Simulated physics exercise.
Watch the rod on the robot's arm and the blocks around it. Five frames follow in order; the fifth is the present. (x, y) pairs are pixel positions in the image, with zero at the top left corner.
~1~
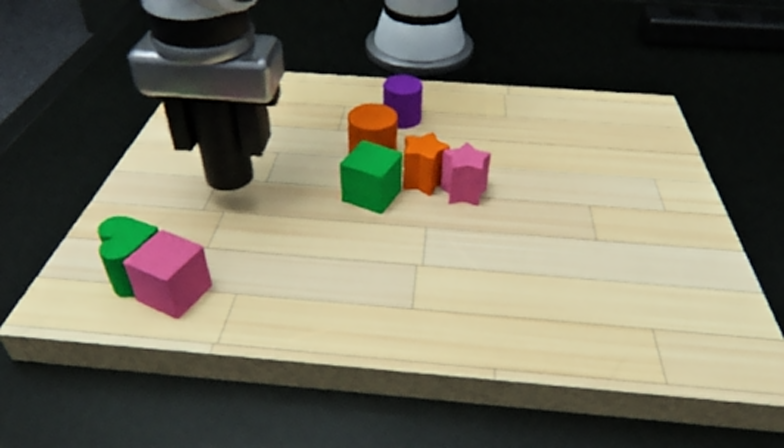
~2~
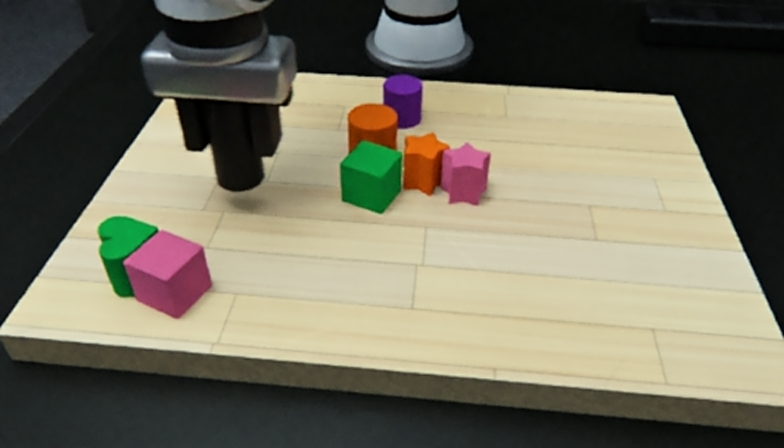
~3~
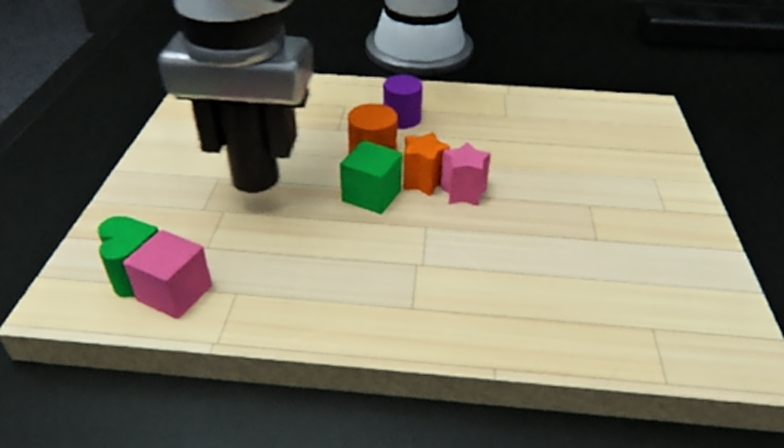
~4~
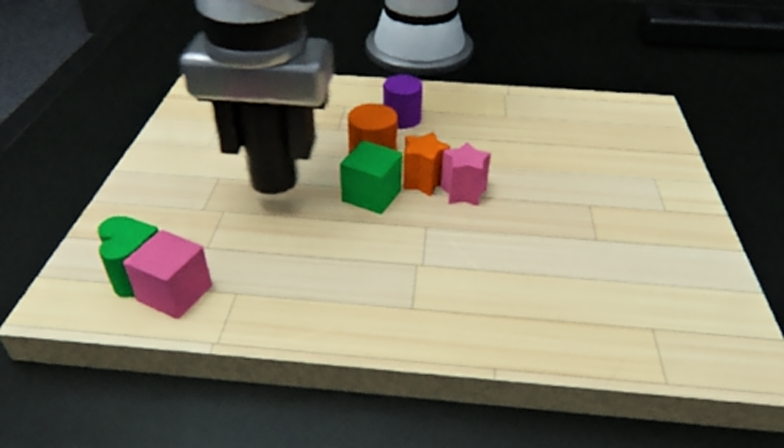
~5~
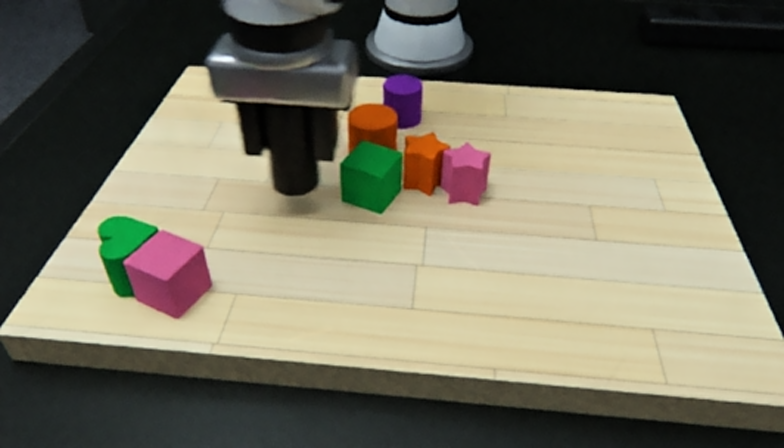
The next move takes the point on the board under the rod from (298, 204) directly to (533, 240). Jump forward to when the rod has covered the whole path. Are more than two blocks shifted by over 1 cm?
My answer is no.
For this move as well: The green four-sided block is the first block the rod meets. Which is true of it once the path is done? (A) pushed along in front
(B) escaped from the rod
Option B.
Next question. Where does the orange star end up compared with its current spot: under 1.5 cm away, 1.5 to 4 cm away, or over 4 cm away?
Goes 1.5 to 4 cm.
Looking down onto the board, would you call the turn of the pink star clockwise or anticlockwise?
From overhead, the rotation is clockwise.
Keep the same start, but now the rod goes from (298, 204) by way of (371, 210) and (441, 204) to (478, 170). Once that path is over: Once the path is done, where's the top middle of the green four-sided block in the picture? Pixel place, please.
The middle of its upper face will lie at (472, 109).
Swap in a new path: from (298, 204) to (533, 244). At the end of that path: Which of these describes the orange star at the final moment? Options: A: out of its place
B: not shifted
Correct choice: A.
On the path given first. One third of the way, rod at (374, 194); green four-sided block at (410, 154), turned 45° anticlockwise; orange star at (447, 134), turned 15° clockwise; pink star at (474, 155), turned 25° clockwise.
Two thirds of the way, rod at (455, 206); green four-sided block at (429, 156), turned 100° anticlockwise; orange star at (447, 132); pink star at (474, 155), turned 25° clockwise.
At the end, rod at (538, 218); green four-sided block at (429, 156), turned 100° anticlockwise; orange round block in place; orange star at (447, 132); pink star at (474, 155), turned 25° clockwise.
